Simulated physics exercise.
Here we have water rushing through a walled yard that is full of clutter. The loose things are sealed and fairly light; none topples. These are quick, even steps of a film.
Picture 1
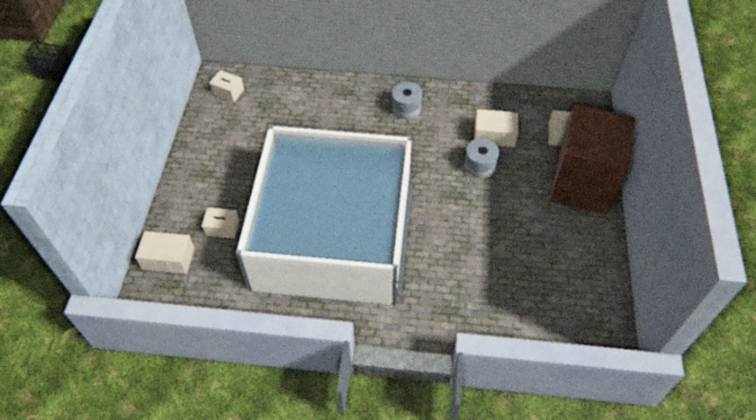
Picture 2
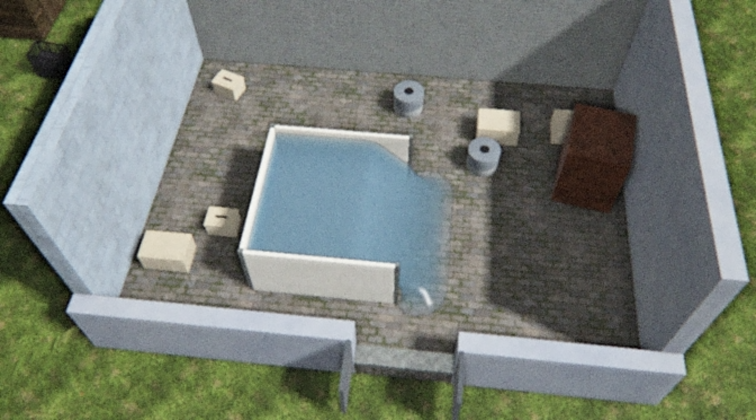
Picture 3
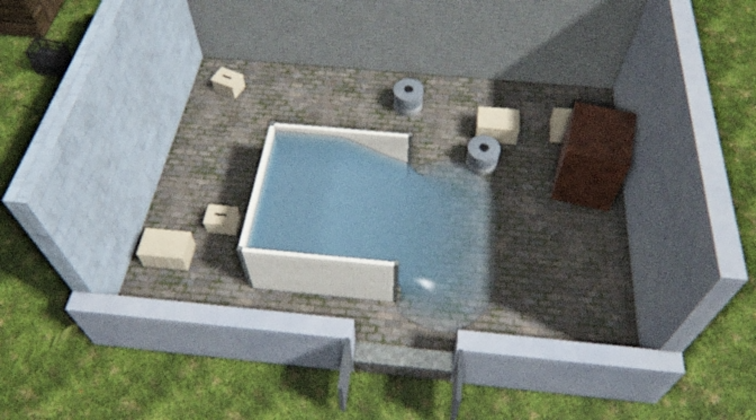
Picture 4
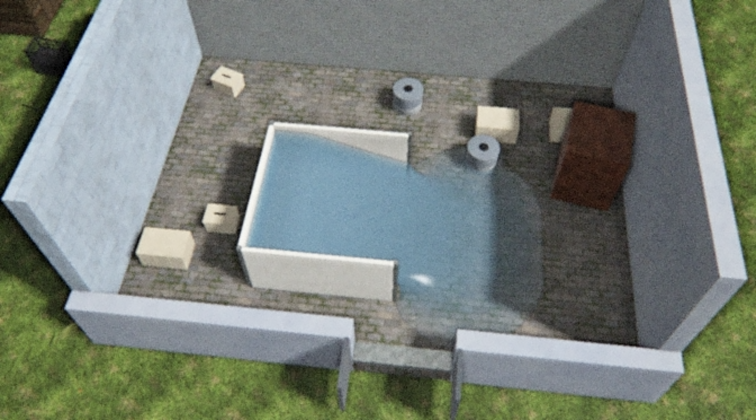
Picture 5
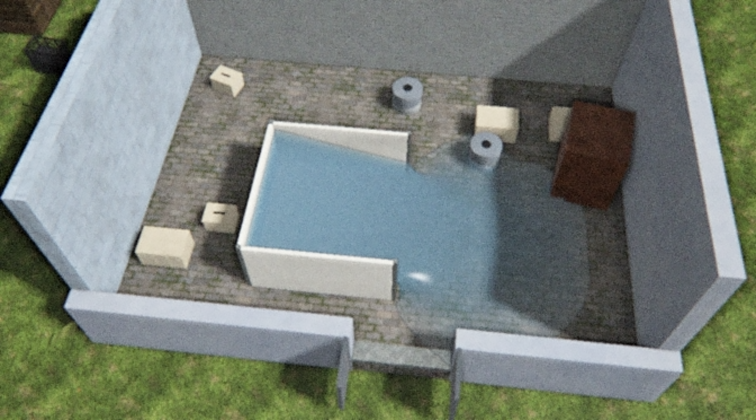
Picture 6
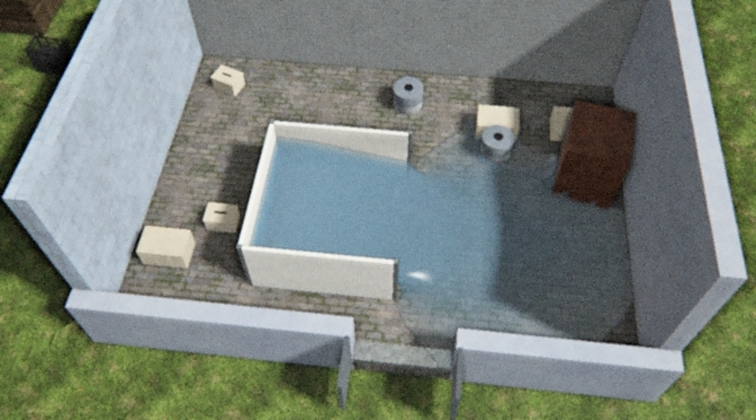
Water pouring from the open right side of a white-walled tank, spreading across a paved yard and nudging a grey cylinder.
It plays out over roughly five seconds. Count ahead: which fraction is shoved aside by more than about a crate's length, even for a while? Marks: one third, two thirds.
Share: From one to two thirds.
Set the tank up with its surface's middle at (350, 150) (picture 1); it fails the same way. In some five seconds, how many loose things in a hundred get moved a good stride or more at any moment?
Close to 60 %.
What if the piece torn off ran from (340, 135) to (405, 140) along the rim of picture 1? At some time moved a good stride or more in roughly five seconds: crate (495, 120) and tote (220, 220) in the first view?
In turn: Yes, short of that.
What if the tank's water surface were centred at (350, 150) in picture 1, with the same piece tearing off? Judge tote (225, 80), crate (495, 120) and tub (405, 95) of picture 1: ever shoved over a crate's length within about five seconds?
In turn: No, that far or more, pushed that far.
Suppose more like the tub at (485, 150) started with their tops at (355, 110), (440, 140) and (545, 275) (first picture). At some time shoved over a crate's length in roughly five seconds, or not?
In that order: Moved that far, swept aside, moved that far.
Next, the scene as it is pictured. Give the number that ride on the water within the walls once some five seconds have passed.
I count 2.
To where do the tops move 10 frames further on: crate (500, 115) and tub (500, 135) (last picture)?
Roughly at (498, 76) and (580, 70).
A moment on, 1 of 7 are well off their spots; 1 afloat.
Next, 3 of 7 are well off their spots; 2 afloat.
Later, 2 of 7 are well off their spots; 2 afloat.
In the end, 3 of 7 are well off their spots, and 4 have been at some point; 2 afloat.
